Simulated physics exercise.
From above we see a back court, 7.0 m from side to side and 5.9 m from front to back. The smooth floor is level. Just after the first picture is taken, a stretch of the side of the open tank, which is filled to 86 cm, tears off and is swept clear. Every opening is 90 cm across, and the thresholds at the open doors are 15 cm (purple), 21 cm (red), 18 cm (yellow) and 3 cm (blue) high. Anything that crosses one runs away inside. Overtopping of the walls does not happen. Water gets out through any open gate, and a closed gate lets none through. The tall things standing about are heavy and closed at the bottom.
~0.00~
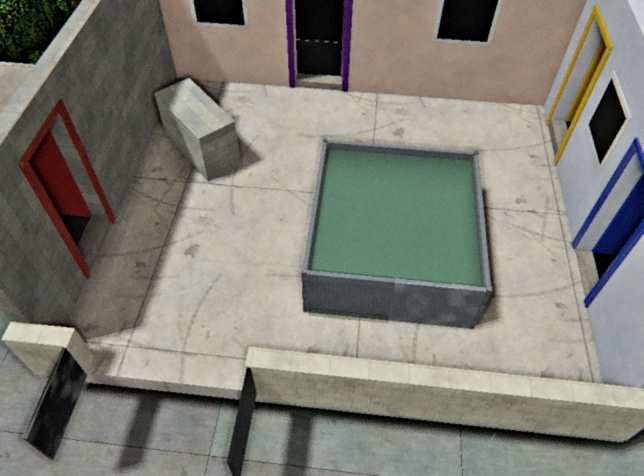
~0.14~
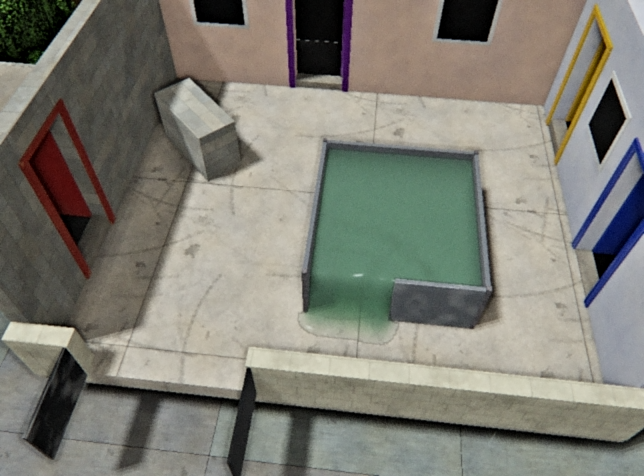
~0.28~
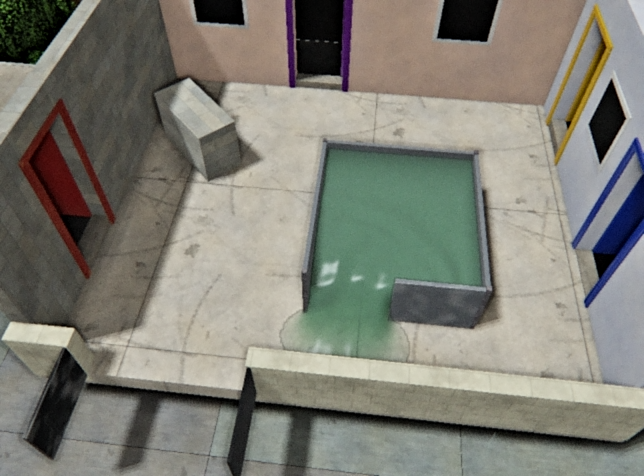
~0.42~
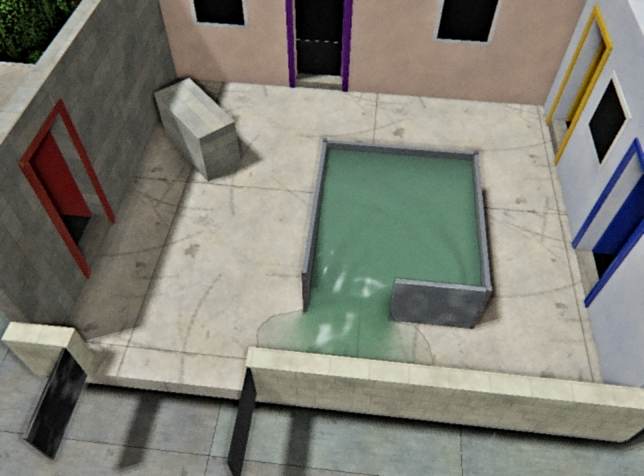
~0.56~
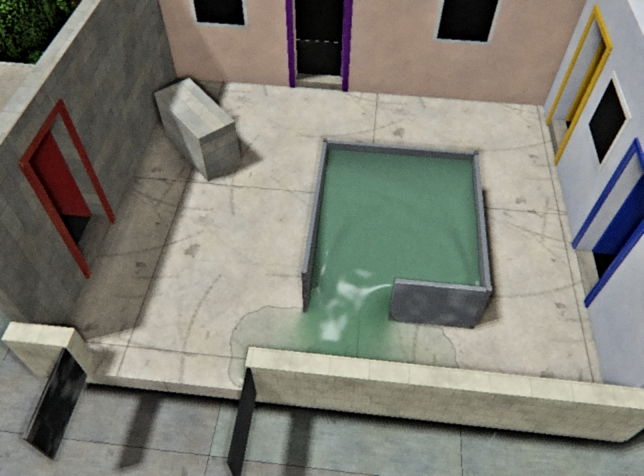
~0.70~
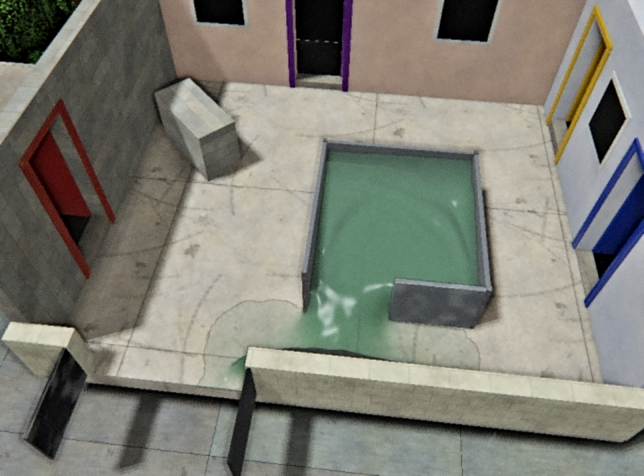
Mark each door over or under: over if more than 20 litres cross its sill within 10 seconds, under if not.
Marks: Purple door: Under; red door: Under; yellow door: Under; blue door: Over.
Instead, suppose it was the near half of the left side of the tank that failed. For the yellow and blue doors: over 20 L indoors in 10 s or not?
Result: Yellow limit not passed, blue limit not passed.
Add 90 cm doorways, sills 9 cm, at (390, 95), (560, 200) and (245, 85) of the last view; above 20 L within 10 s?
Check each in turn: The first fails, the second fails, the third fails.
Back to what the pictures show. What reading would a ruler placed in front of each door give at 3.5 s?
Centimetres: Purple 0 / red 20 / yellow 4 / blue 11.
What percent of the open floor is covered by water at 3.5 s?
Wet share: Near 55 percent.
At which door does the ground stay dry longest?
It's the purple door.
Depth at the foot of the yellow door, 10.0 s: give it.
About 12.0 cm.
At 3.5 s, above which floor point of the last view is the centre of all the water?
It lies at roughly (359, 271) in pixels.
After 1.4 s water covers 25 % of the floor and is deepest (68 cm) near (331, 381); purple door not reached, red door not reached, yellow door not reached, blue door not reached.
After 2.2 s water covers 35 % of the floor and is deepest (55 cm) near (331, 381); purple door not reached, red door 24 cm at the sill, 0 L in, yellow door not reached, blue door 11 cm at the sill, 4 L in.
After 3.5 s water covers 55 % of the floor and is deepest (38 cm) near (331, 381); purple door not reached, red door 20 cm at the sill, 5 L in, yellow door 4 cm at the sill, 0 L in, blue door 11 cm at the sill, 43 L in.
After 6.0 s water covers 85 % of the floor and is deepest (24 cm) near (332, 368); purple door 7 cm at the sill, 0 L in, red door 13 cm at the sill, 6 L in, yellow door 5 cm at the sill, 0 L in, blue door 9 cm at the sill, 110 L in.
After 10.0 s water covers 100 % of the floor and is deepest (14 cm) near (331, 381); purple door 9 cm at the sill, 0 L in, red door 8 cm at the sill, 6 L in, yellow door 12 cm at the sill, 0 L in, blue door 6 cm at the sill, 155 L in.
